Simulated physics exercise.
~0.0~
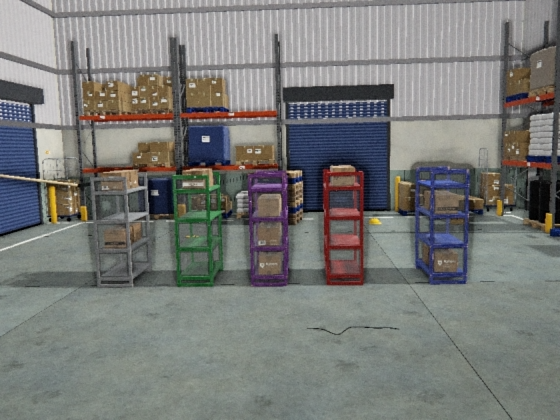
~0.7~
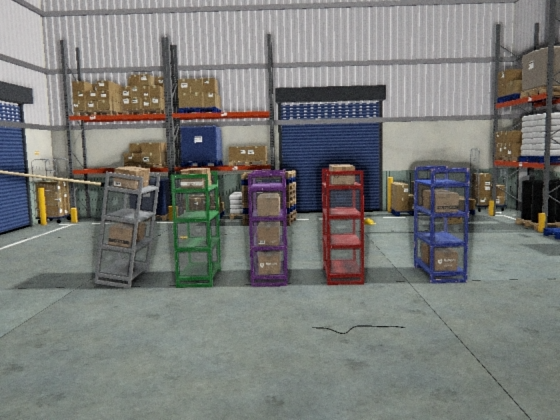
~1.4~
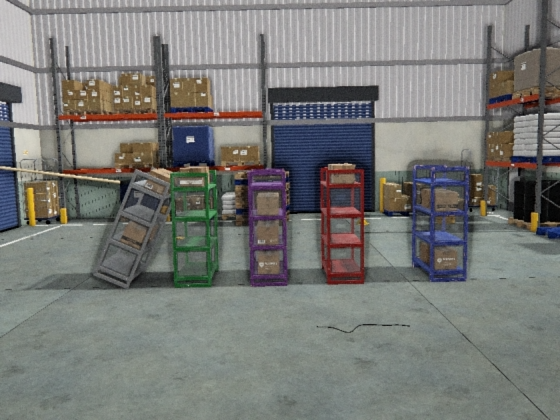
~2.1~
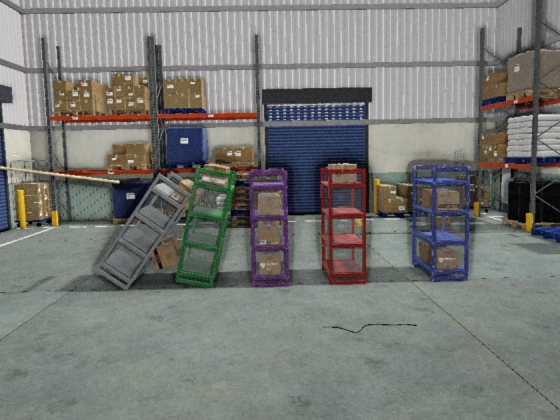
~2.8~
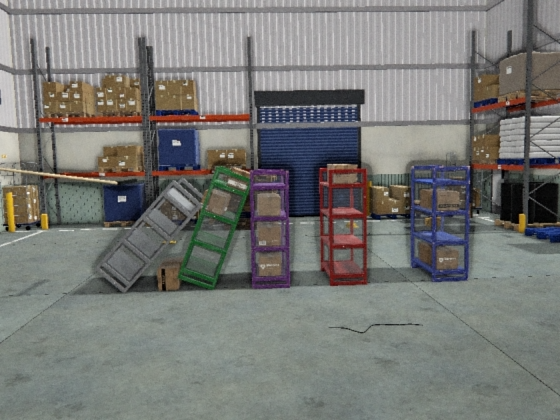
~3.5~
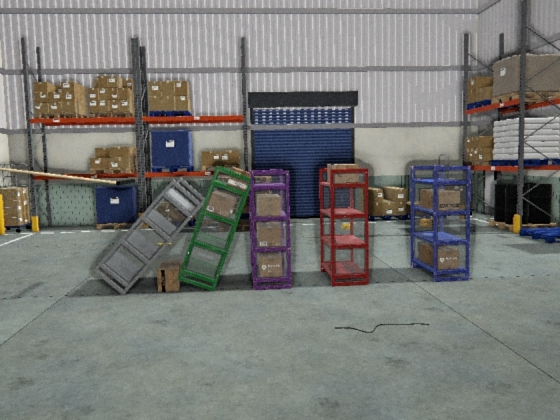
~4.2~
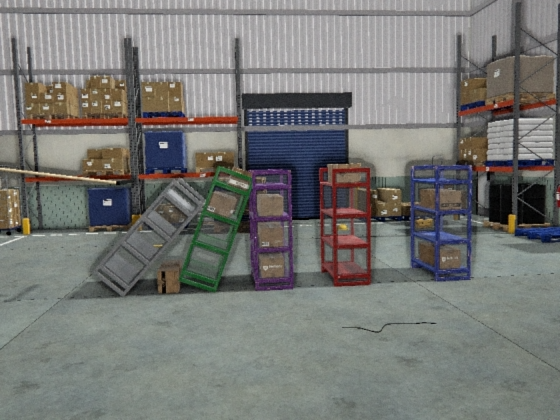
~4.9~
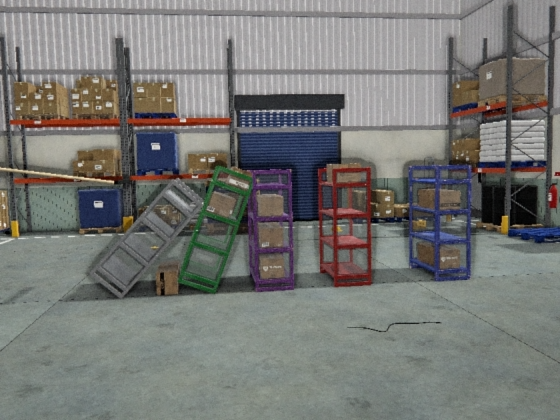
Grey shelving unit tipping right in a warehouse and leaning on the green one, which tilts against the still-upright purple unit.
